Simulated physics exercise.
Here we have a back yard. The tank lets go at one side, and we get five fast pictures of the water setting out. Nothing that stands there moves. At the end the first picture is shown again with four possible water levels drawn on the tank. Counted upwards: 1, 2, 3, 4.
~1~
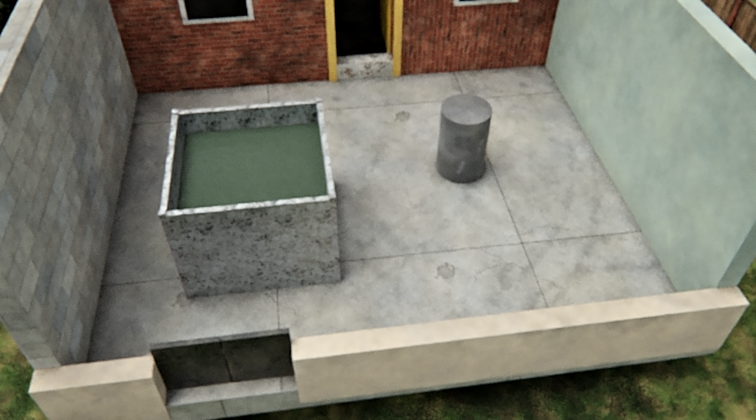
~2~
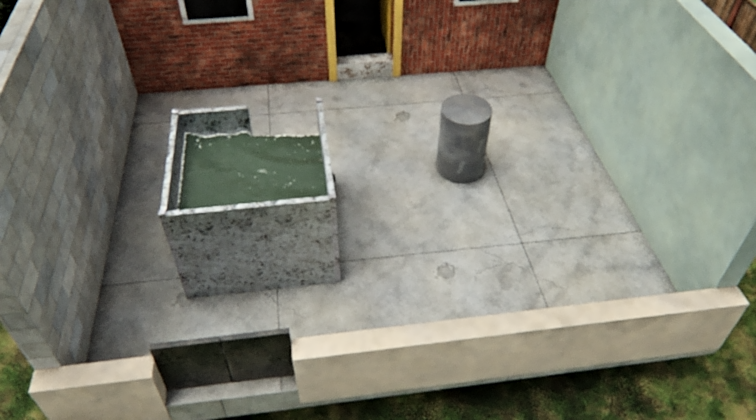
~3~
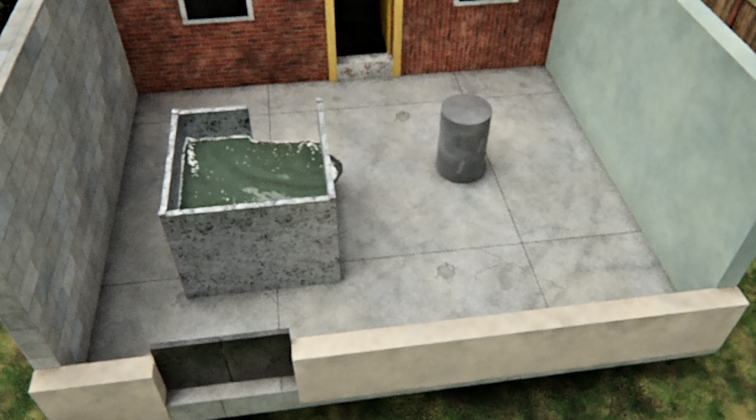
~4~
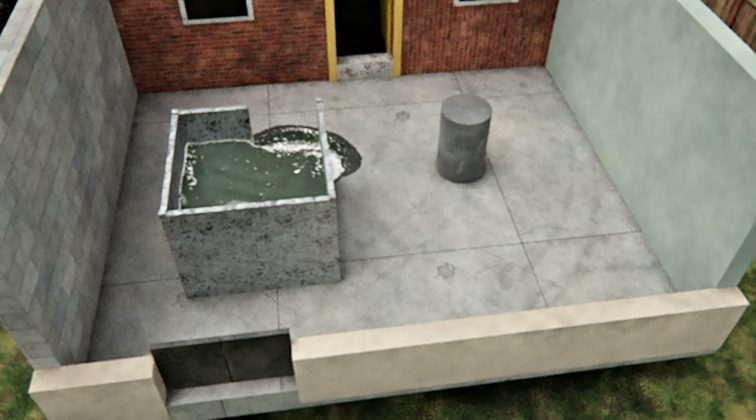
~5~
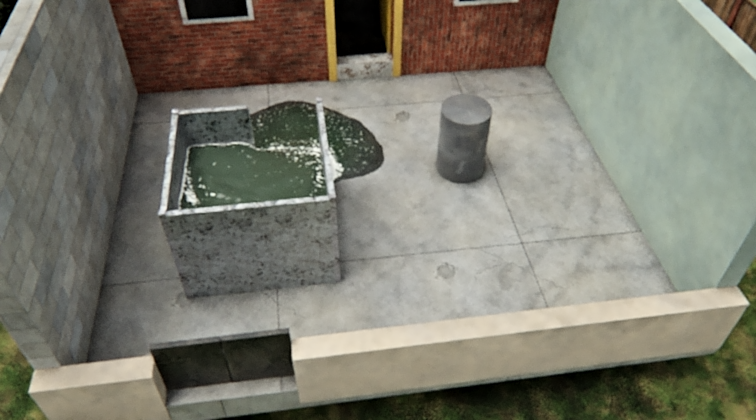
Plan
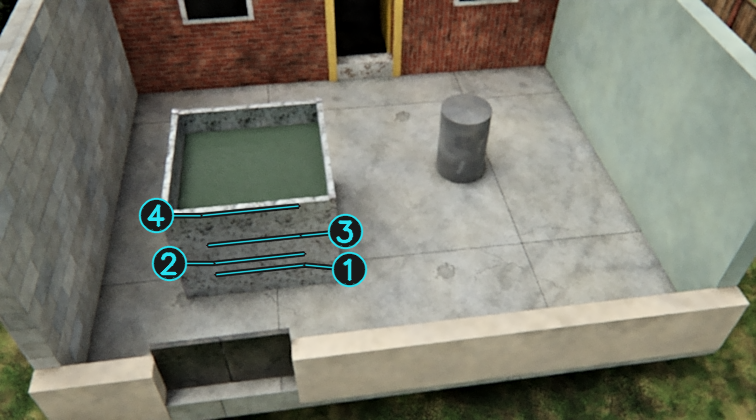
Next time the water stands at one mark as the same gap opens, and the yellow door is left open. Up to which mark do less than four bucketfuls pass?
I would pick level 3.
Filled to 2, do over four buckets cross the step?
No.
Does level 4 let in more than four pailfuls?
Yes, it does.
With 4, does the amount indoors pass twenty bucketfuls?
No.
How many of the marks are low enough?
Three.
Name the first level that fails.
That is level 4.
On the marked copy, 1 at (261, 269); 2 at (258, 258); 3 at (255, 240); 4 at (249, 210); from the bottom up 1, 2, 3, 4.
If 1 is chosen, nothing gets over.
If 2 is chosen, nothing gets over.
If 3 is chosen, a splash gets over, under a bucket.
If 4 is chosen, about 9 bucketfuls get in.
